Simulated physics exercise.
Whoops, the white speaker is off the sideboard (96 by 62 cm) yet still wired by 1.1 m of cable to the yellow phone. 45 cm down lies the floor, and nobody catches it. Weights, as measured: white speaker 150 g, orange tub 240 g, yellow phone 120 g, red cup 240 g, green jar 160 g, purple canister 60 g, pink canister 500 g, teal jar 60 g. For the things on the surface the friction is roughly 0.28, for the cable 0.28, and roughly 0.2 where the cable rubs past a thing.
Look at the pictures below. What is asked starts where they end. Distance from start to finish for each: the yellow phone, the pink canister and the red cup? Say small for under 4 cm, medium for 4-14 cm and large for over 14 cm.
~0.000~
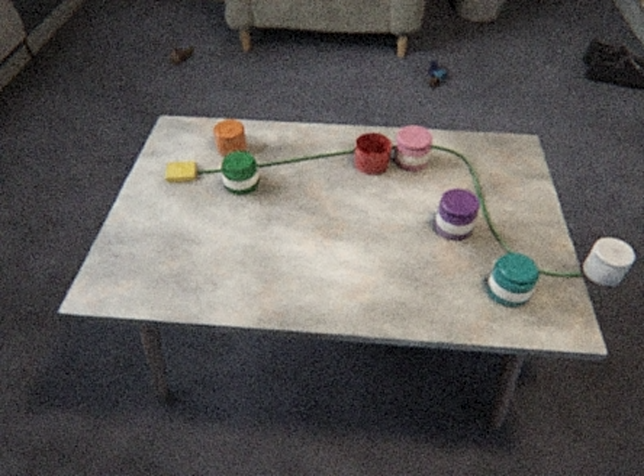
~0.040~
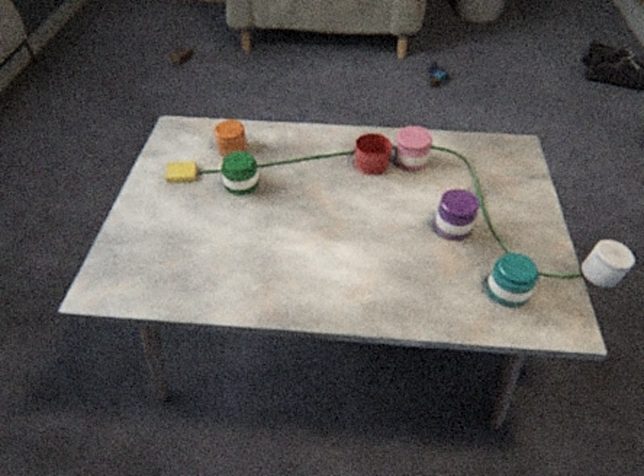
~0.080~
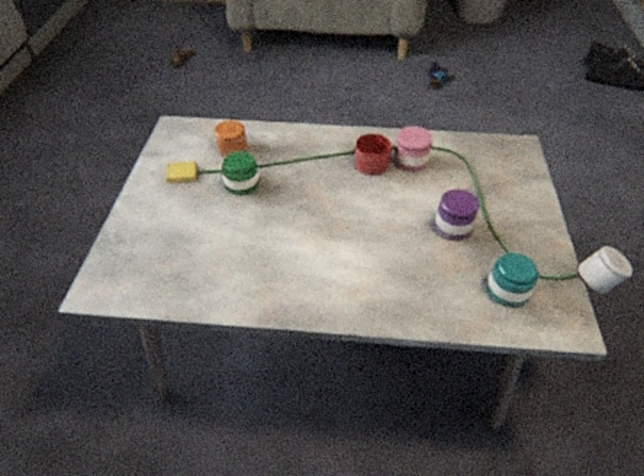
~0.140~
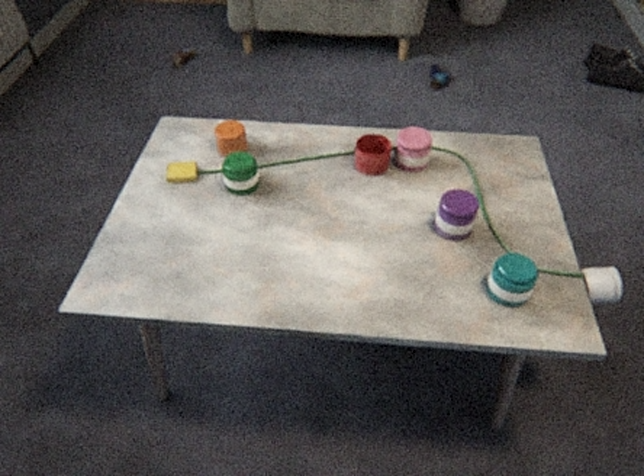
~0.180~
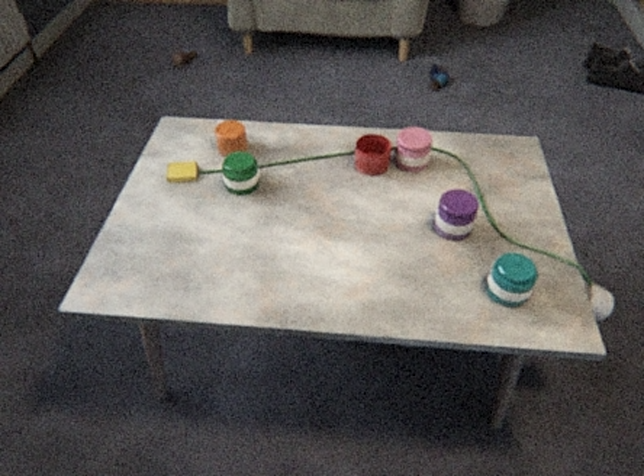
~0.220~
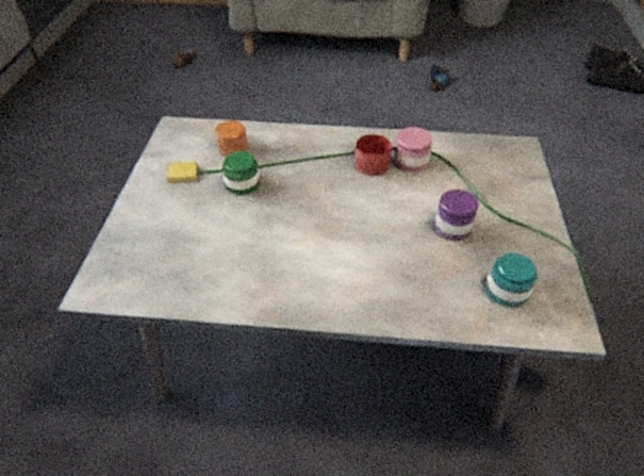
In order: The yellow phone is large, the pink canister is small, the red cup is small.
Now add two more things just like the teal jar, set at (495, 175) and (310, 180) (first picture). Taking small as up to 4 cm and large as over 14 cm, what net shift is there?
Result, in order: Minor / minor.
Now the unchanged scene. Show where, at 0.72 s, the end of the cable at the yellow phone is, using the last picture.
Estimated pixel: (295, 154).
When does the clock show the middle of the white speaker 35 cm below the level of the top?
Roughly 0.42 s.
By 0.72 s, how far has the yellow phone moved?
About: Yellow phone 25 cm.
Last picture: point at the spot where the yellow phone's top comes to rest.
Check near (281, 152) - that's where it comes to rest.
After 0.5 s, the cable's tail end at (260, 159); yellow phone 15 cm off its start, white speaker over the edge.
After 0.7 s, the cable's tail end at (295, 154); yellow phone 23 cm off its start, white speaker over the edge.
After 1.0 s, the cable's tail end at (295, 154); yellow phone 23 cm off its start at (281, 152), white speaker over the edge.
After 1.2 s, the cable's tail end at (295, 154); yellow phone 23 cm off its start, white speaker over the edge.
After 2.4 s, the cable's tail end at (295, 154); yellow phone 23 cm off its start at (281, 152), pink canister 1 cm off its start at (415, 139), red cup 0 cm off its start at (374, 145), white speaker over the edge.
